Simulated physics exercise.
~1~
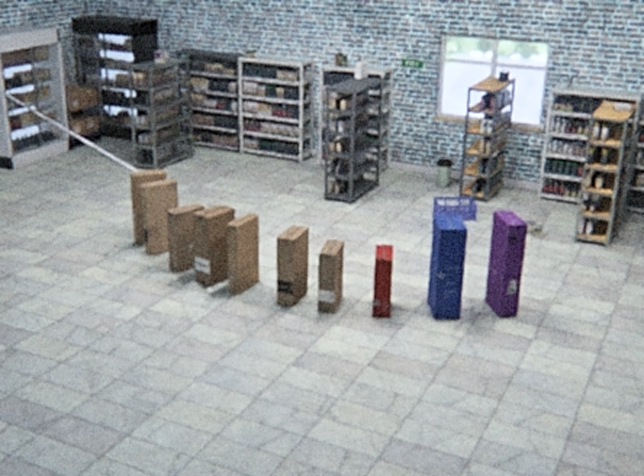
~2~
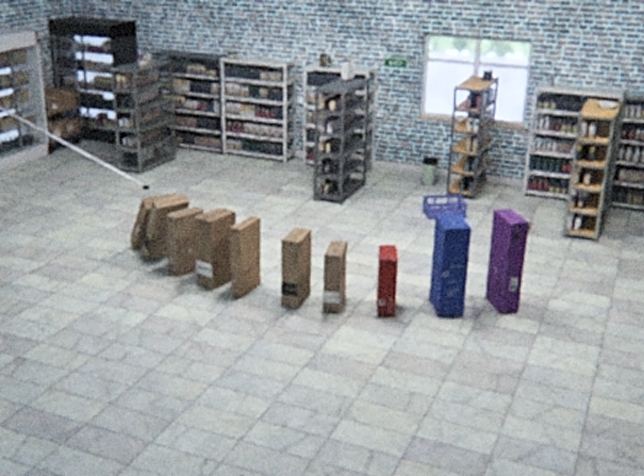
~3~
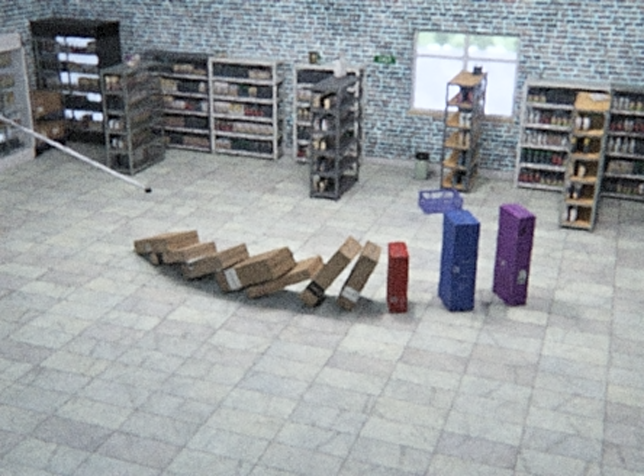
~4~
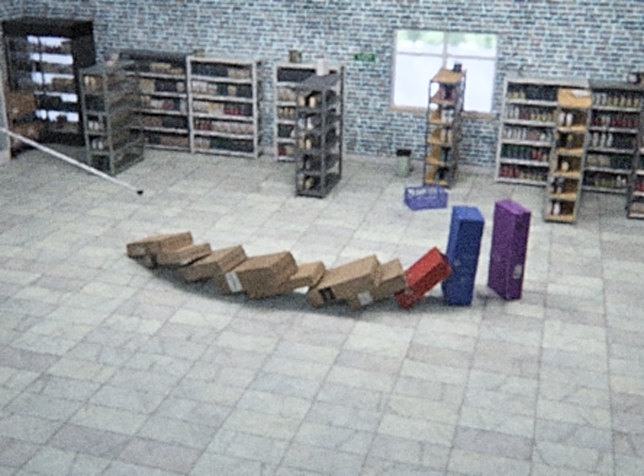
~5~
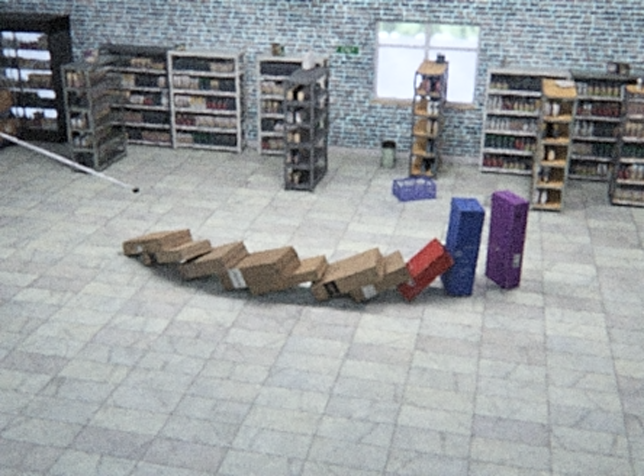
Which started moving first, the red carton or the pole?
The pole started moving first, and the red carton only began to tip later, after the brown cartons had toppled towards it.
